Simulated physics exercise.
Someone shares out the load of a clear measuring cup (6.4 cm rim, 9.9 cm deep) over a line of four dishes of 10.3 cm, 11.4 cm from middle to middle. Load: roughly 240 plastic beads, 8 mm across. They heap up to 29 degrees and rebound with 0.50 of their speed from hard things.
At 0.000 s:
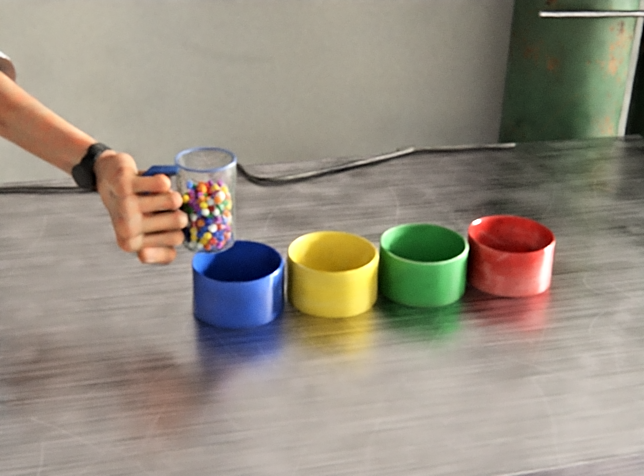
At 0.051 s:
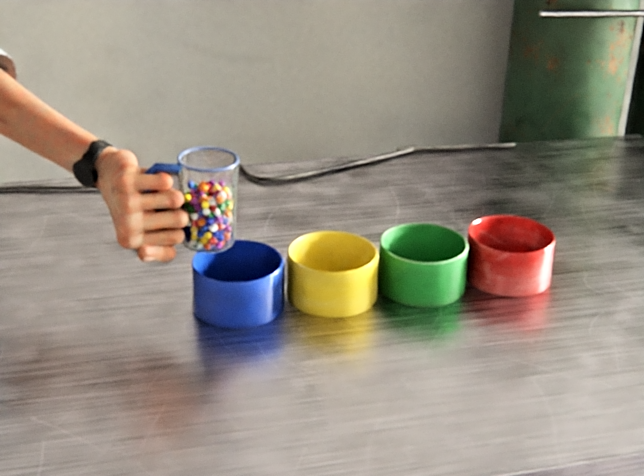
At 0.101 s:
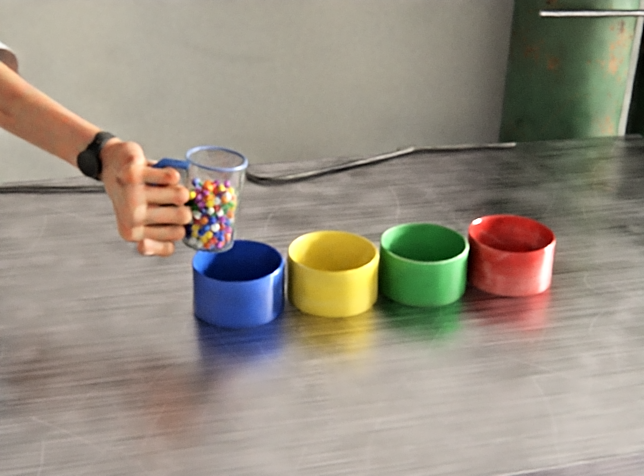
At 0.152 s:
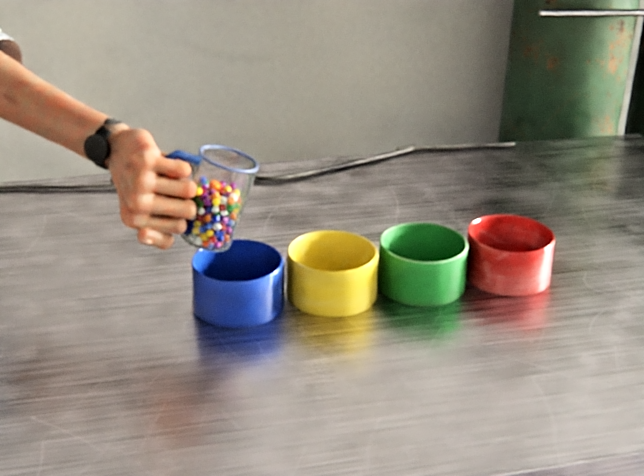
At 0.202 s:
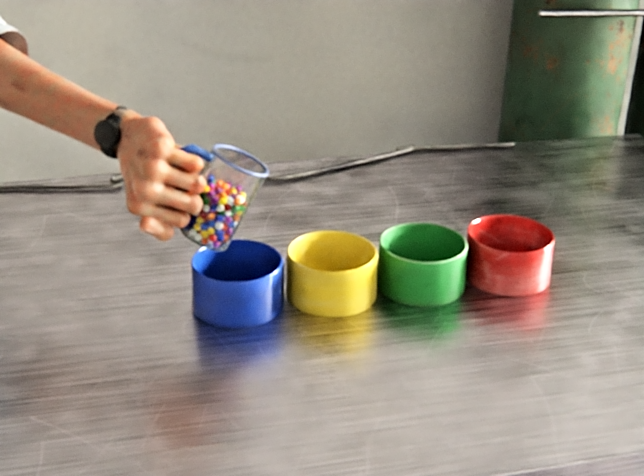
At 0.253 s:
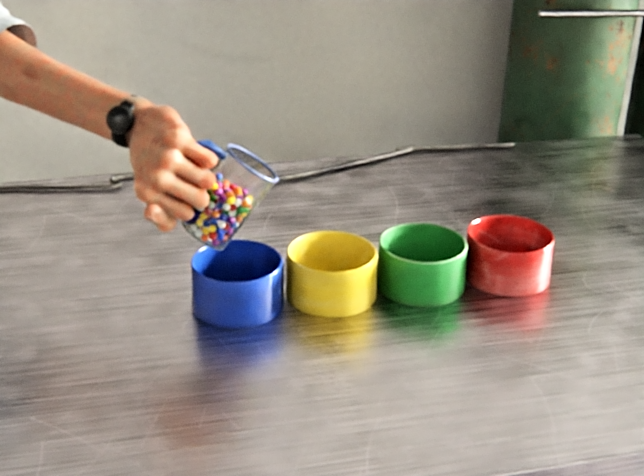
A hand with a dark wristwatch reaches in from the left, holding a clear measuring cup of multicoloured beads above a grey, streaked tabletop, seen from slightly above by a still camera. Four round dishes stand in a row, blue, yellow, green and red from left to right, with a dark cable behind them. The hand tilts the cup steadily rightward over the blue dish, shifting slightly right.
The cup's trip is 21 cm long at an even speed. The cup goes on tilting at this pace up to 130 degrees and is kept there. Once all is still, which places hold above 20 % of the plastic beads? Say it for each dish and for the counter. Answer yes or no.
Red: No, blue: No, green: No, yellow: Yes, counter: No.
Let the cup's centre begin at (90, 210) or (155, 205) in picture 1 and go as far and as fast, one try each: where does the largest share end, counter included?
Most goes to: Blue, then yellow.
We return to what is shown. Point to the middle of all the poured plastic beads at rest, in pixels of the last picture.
At about (339, 280).
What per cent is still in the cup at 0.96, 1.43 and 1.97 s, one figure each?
In turn: 5, 0, 0.
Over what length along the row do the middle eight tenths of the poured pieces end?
Roughly 6 cm.
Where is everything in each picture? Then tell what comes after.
Cup at (207, 201), tilt 0 degrees, lip at (235, 157), moved 0.0 cm; middle of the pieces at (204, 217); blue dish at (238, 261); yellow dish at (333, 252); green dish at (424, 243); red dish at (511, 235), in the first picture.
Cup at (208, 201), tilt 2 degrees, lip at (238, 158), moved 0.1 cm; middle of the pieces at (205, 217), in the second picture.
Cup at (212, 200), tilt 8 degrees, lip at (246, 160), moved 0.5 cm; middle of the pieces at (207, 216), in the third picture.
Cup at (217, 199), tilt 17 degrees, lip at (257, 165), moved 1.1 cm; middle of the pieces at (209, 214), in the fourth picture.
Cup at (222, 199), tilt 26 degrees, lip at (267, 170), moved 1.8 cm; middle of the pieces at (212, 213), in the fifth picture.
Cup at (228, 199), tilt 36 degrees, lip at (276, 177), moved 2.4 cm; middle of the pieces at (215, 211); blue dish at (237, 261); yellow dish at (332, 252); green dish at (423, 243); red dish at (510, 234). The cup turns about 185 degrees a second and travels 12 cm a second, in the sixth picture.
After 0.96 s, tilt 130 degrees; cup holds 5 %, yellow 95 %.
After 1.43 s, tilt 130 degrees; cup holds 0 %, yellow 100 %.
Then, at 1.97 s, tilt 130 degrees; cup holds 0 %, yellow 100 %.
In the end, at 2.3 s, red 0 %, blue 0 %, green 0 %, yellow 100 %, counter 0 %.
